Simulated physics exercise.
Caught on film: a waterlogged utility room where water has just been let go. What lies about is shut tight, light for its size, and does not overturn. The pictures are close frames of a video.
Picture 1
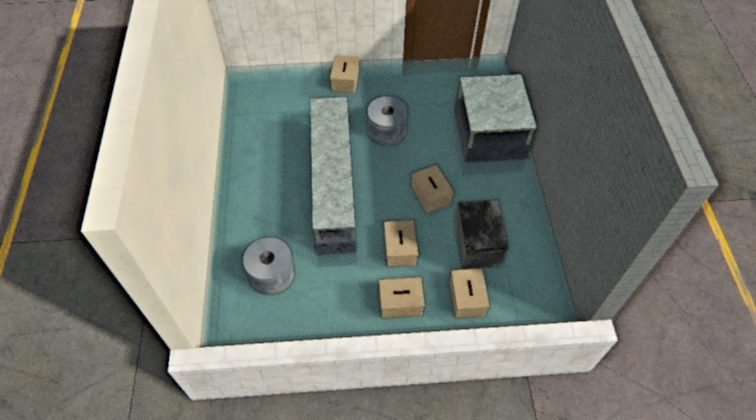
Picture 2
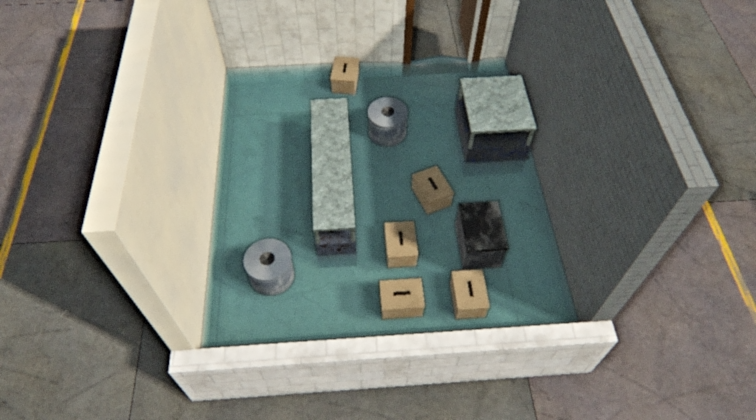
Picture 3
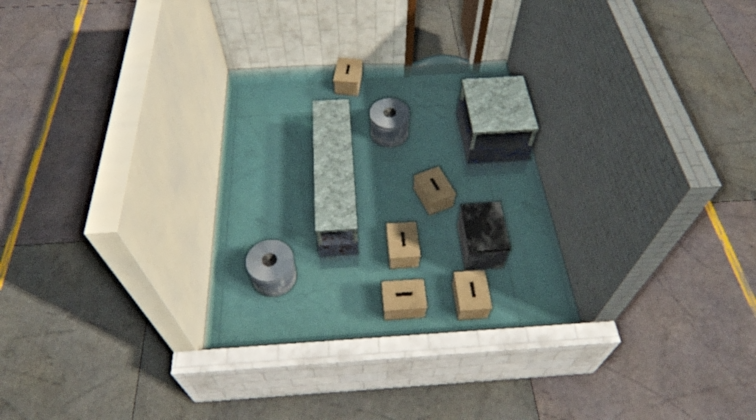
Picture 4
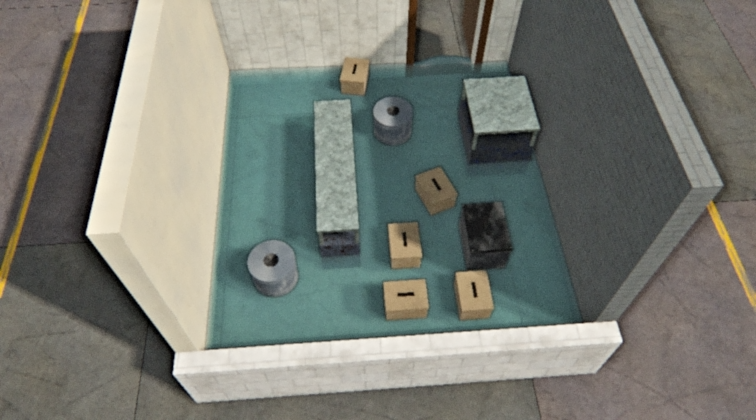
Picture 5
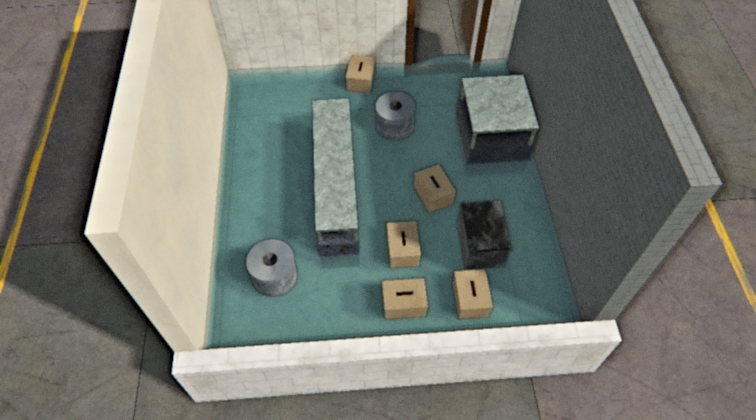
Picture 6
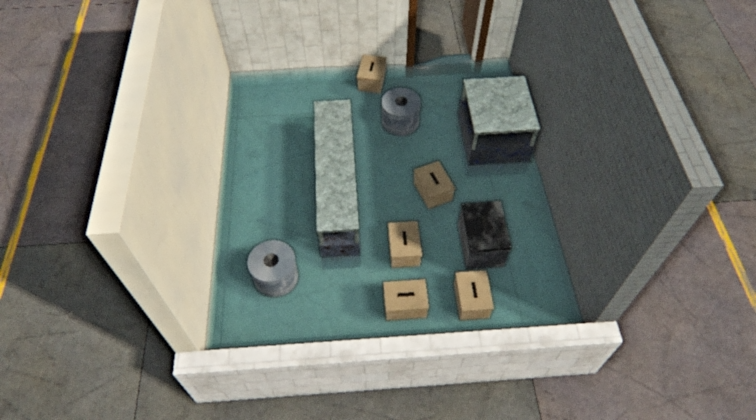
A walled room with a long pale-topped bench stood under shallow water as the brown door at the back opened, then a small box and a grey drum near it drifted slightly right.
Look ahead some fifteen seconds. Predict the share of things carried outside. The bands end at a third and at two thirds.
That comes to between one and two thirds.
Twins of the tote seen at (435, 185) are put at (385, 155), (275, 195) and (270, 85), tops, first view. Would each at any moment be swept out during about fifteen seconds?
As listed: Yes, still in, yes.
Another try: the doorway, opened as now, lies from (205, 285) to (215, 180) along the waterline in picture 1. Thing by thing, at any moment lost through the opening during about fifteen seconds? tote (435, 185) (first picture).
For that one: Still in.
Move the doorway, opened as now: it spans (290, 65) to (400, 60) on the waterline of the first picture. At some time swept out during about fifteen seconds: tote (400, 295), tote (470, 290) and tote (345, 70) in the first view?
One after the other: Stays, no, gone.
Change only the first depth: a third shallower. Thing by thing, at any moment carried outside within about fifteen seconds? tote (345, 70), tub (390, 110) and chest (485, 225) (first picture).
As listed: Washed out, gone, left behind.
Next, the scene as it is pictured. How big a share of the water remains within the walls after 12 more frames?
Near 76 in a hundred.
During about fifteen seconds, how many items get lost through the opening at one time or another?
I count 3.
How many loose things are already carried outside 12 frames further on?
I count 1.
A moment on, 0 of 8 are out; 8 afloat.
Next, 1 of 8 are out; 7 afloat.
Later, 3 of 8 are out; 5 afloat.
In the end, 3 of 8 are out; 5 afloat.
